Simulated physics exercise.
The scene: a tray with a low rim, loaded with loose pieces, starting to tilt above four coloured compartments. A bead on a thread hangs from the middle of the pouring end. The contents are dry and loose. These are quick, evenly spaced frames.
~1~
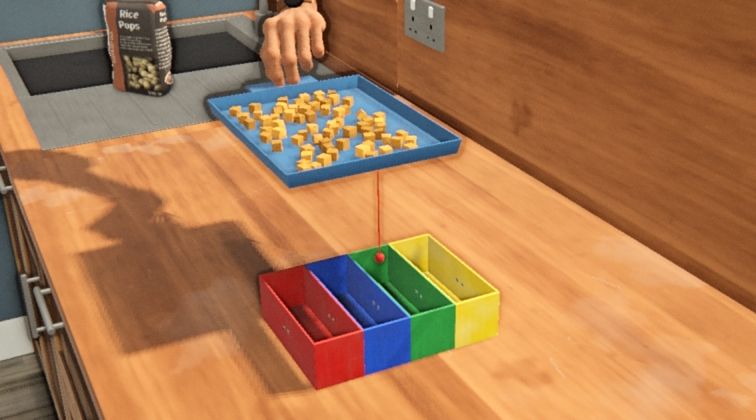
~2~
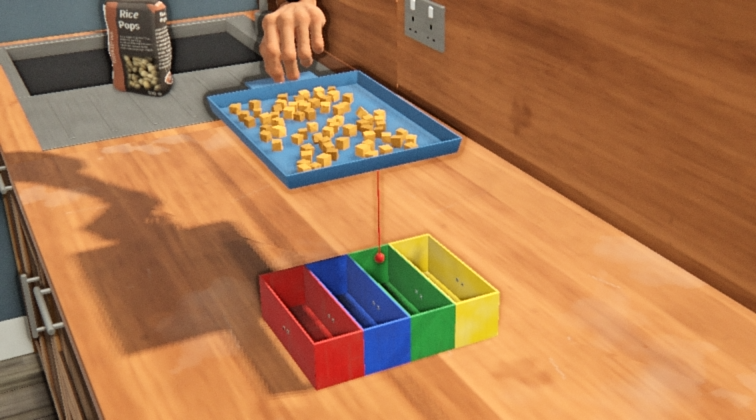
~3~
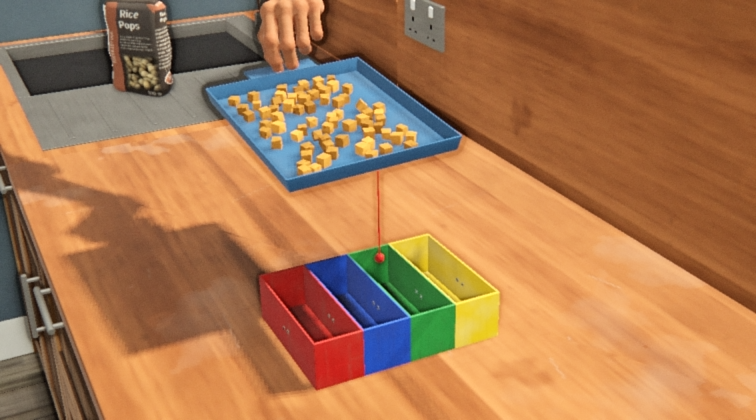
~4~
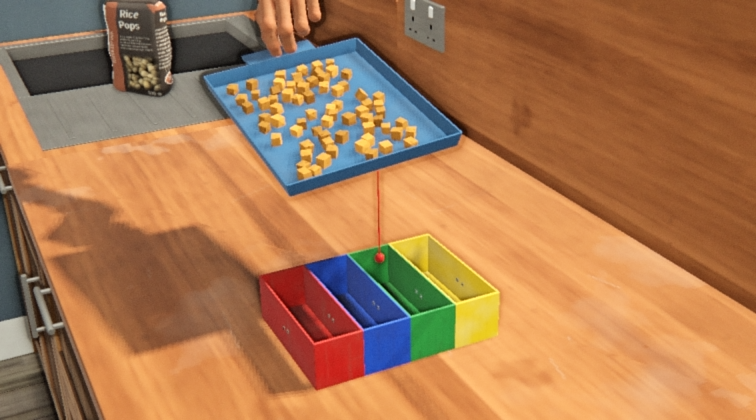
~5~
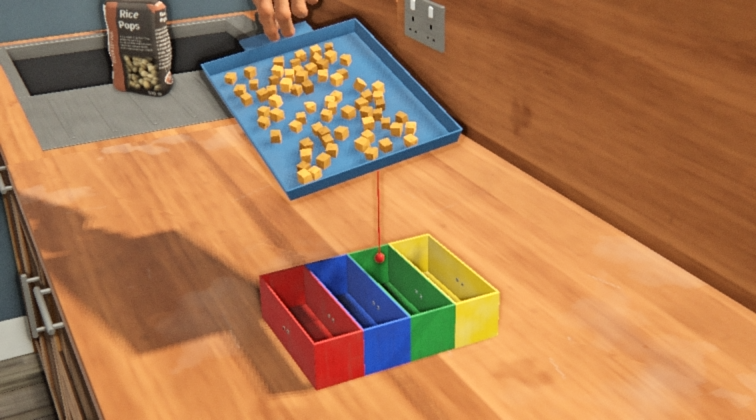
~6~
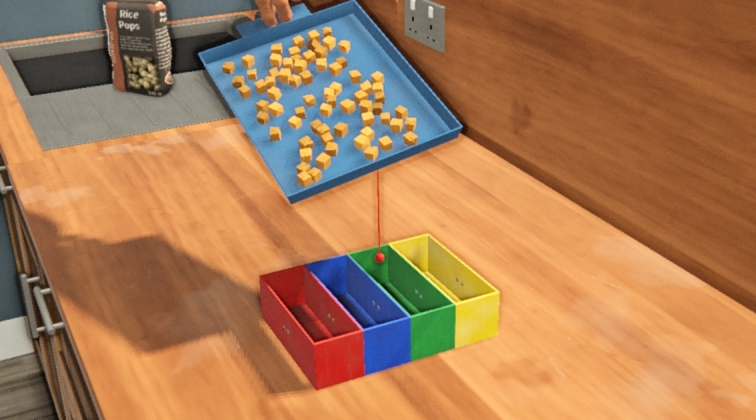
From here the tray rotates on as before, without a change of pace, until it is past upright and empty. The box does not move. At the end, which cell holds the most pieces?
The red cell gets the most.
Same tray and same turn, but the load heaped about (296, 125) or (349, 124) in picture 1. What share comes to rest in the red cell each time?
Near 40 % and 50 %.
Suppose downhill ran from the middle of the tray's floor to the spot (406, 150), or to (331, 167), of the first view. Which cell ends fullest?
In turn: Yellow; red.
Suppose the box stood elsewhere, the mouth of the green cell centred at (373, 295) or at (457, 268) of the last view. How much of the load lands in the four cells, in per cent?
First some 90, then 20 per cent.
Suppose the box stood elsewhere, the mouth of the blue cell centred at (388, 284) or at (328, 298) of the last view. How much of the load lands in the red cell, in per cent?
About 40 and 30 per cent.
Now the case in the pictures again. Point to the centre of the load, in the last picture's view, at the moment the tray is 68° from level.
Near (312, 164).
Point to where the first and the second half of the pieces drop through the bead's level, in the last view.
First near (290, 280), later near (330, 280).
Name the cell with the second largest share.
Second comes blue.
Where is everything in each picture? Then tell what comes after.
Corners of the pouring end at (289, 173) and (457, 138), level; middle of the load at (331, 126), croutons; bead on its thread at (379, 258); red cell at (339, 356); blue cell at (387, 342); green cell at (433, 328); yellow cell at (477, 316), in the first frame.
Corners of the pouring end at (289, 174) and (457, 138), level; middle of the load at (331, 124), in the second frame.
Corners of the pouring end at (289, 177) and (457, 135), tipped barely, lowest at the left corner; middle of the load at (331, 118), in the third frame.
Corners of the pouring end at (289, 183) and (457, 132), tipped a little, lowest at the left corner; middle of the load at (330, 110), in the fourth frame.
Corners of the pouring end at (289, 188) and (457, 129), tipped clearly, lowest at the left corner; middle of the load at (329, 102), in the fifth frame.
Corners of the pouring end at (289, 193) and (457, 126), tipped clearly, lowest at the left corner; middle of the load at (329, 94); red cell at (339, 356); blue cell at (387, 342); green cell at (433, 328); yellow cell at (477, 316), in the sixth frame.
Soon after the last picture, tray tipped steeply; nearly all on the tray; a stray few falling or outside the box.
A little later, tray tipped past a quarter turn; about two thirds on the tray; about a quarter in the red cell; a stray few in the blue cell; a small part falling or outside the box.
Later still, tray tipped past a quarter turn; about half in the red cell; about a third in the blue cell; a stray few in the green cell; a small part falling or outside the box.
At rest, tray tipped past a quarter turn; about half in the red cell; about a third in the blue cell; a stray few in the green cell; none in the yellow cell; a small part outside the box.
